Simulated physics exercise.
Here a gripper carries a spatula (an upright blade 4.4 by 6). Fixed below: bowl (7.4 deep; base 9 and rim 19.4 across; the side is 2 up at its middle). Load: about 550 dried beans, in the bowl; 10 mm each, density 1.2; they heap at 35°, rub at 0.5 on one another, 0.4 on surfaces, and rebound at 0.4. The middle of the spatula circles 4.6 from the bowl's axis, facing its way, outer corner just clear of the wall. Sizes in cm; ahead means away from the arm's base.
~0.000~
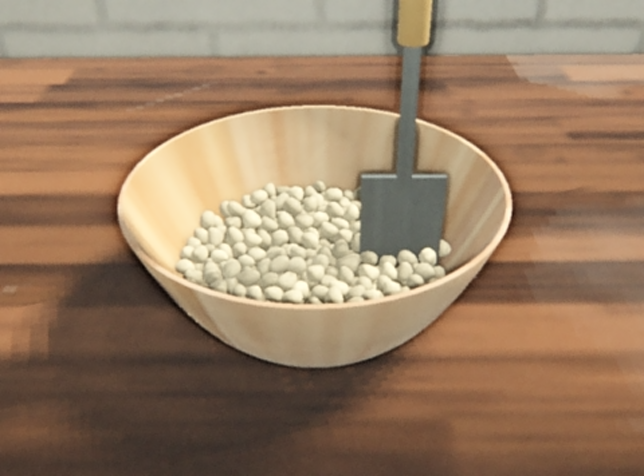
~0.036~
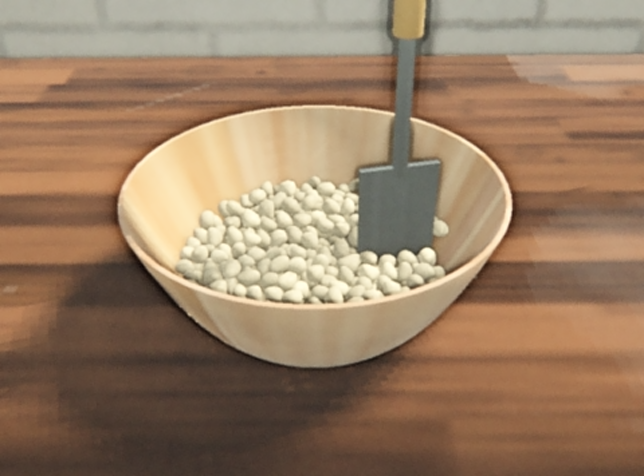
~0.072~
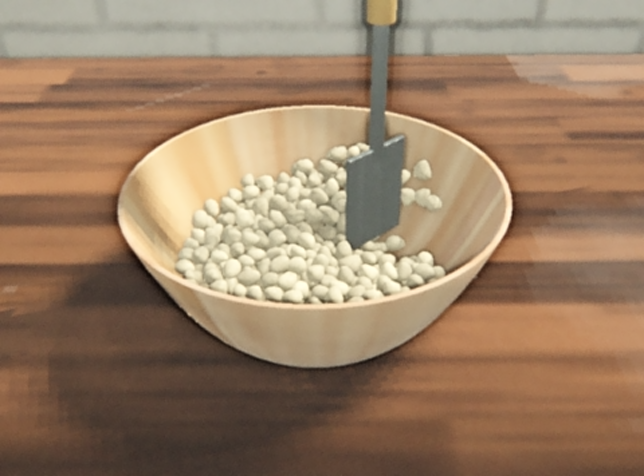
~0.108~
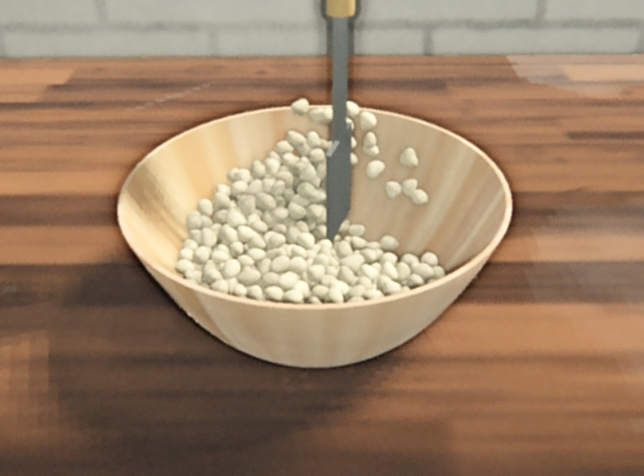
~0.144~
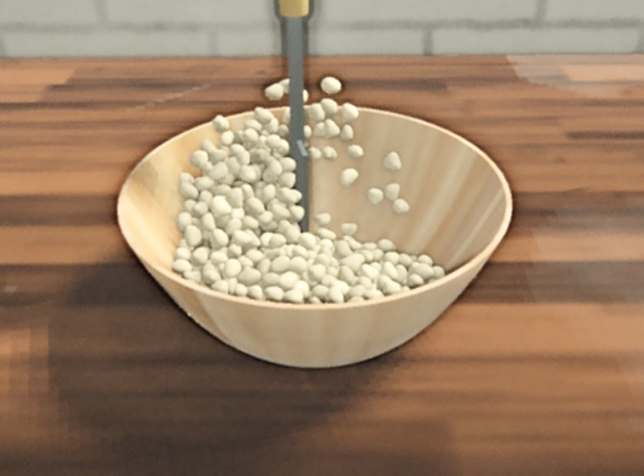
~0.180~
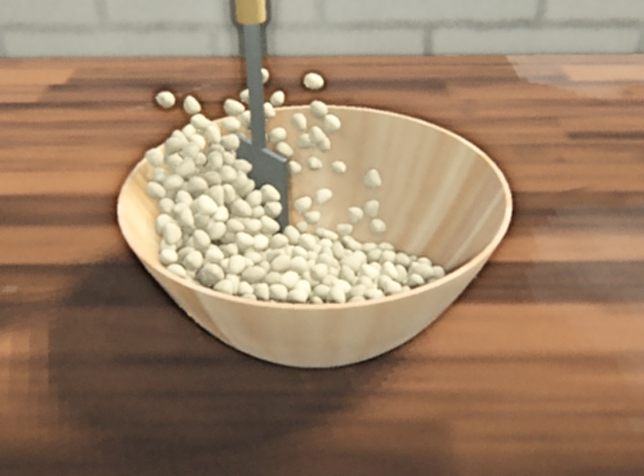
The clip shows a spatula sweeping from right to left along the far side of a wooden bowl, turning as it moves and pushing pale dried beans into a heap at the left while several fly up around it.
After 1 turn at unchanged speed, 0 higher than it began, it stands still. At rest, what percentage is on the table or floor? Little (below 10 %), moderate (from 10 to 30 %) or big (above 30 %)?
Share on the table or floor: Moderate (from 10 to 30 %).
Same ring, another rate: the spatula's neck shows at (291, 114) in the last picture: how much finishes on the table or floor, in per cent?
Some 10 per cent.
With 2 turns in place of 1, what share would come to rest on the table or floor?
In that case some 30 per cent.
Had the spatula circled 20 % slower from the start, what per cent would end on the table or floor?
Then about 10 per cent.
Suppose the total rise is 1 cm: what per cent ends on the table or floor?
About 15 per cent.
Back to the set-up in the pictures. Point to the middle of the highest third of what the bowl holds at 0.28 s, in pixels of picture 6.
Around (234, 265).
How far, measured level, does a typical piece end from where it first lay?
Some 9 cm.
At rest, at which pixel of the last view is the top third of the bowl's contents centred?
Around (378, 207).
By 0.28 s, 217° round, highest piece 10 above the table; 528 in the bowl, 3 on the table or floor, 16 in flight or on the tool.
By 0.38 s, 301° round, highest piece 10 above the table; 499 in the bowl, 21 on the table or floor, 27 in flight or on the tool.
By 0.63 s, 0° round, highest piece 8 above the table; 462 in the bowl, 85 on the table or floor.
By 1.33 s, 0° round, highest piece 7 above the table; 462 in the bowl, 85 on the table or floor.
Final count, 462 in the bowl, 85 on the table or floor. That is 16 % on the table or floor.
